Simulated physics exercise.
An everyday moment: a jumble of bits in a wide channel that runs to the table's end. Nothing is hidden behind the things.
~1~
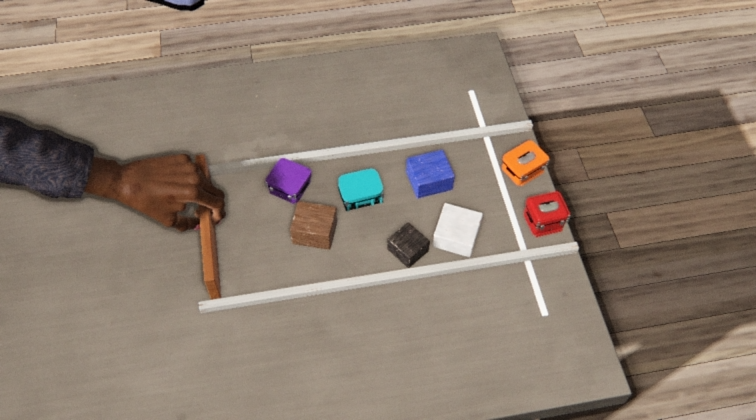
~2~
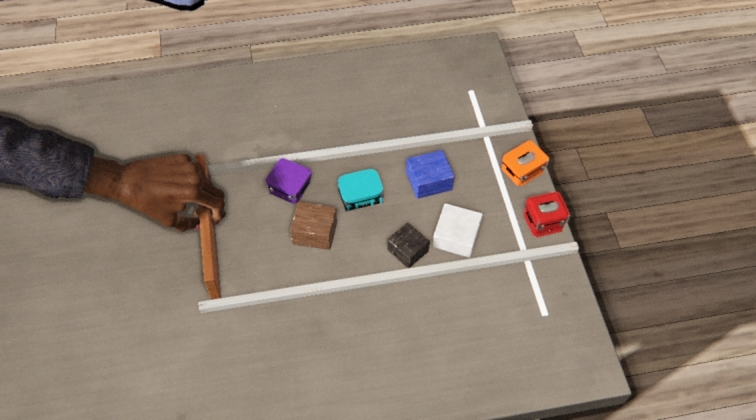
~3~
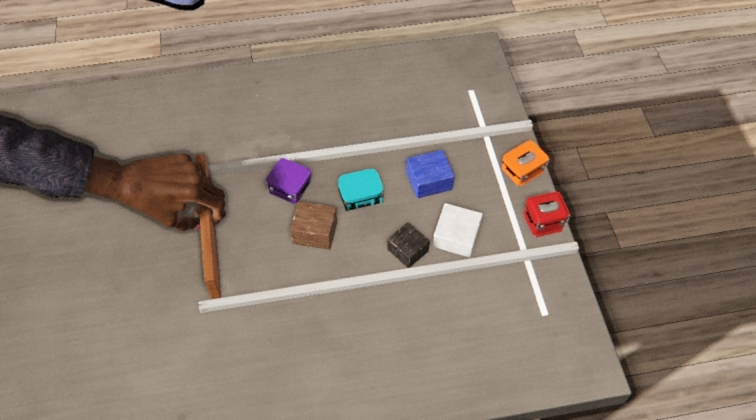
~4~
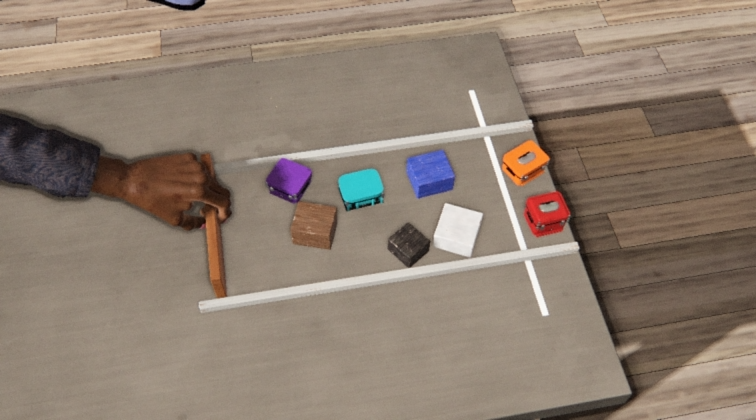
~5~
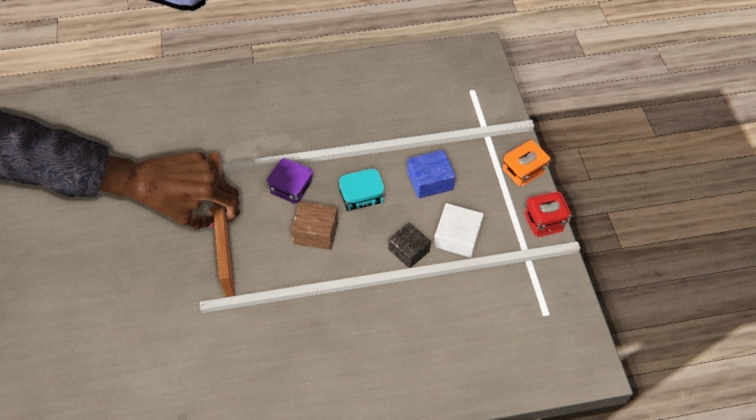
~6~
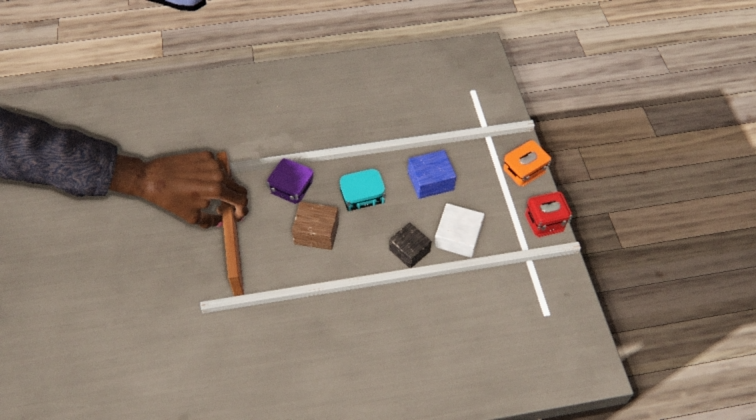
To begin with, a hand holds an upright wooden board still at the left of a channel between pale rails, with scattered coloured blocks and small cases lying to its right. The hand then slides the board a short way right, towards the purple and brown pieces, while the objects stay in place.
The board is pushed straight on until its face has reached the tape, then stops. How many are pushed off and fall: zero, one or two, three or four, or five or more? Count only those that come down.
Here the number that fall off is three or four.
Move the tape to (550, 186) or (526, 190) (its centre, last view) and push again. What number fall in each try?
It would be 8 and 5.
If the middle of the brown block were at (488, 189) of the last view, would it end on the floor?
The brown block falls.
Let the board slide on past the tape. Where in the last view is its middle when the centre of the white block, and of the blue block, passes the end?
Its middle is around (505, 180) and around (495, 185).
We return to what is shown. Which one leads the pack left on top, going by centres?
It is the white block.
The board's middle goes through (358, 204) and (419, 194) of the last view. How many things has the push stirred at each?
4 and 6.
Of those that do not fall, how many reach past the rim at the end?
That would be 2.
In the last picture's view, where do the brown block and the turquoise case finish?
About (530, 195), and the other about (544, 168).
Early on, none off yet; red case at rest near (547, 215); orange case at rest near (526, 164); white block at rest near (459, 230).
A while later, none off yet; red case at rest near (547, 215); orange case at rest near (526, 164); white block moving near (462, 229).
Further along, none off yet; red case travelled about its own width near (571, 216); orange case travelled about its own width near (551, 164); white block travelled well along near (533, 222).
Finally, the number that fall off is three or four; lost, blue block, orange case and red case.
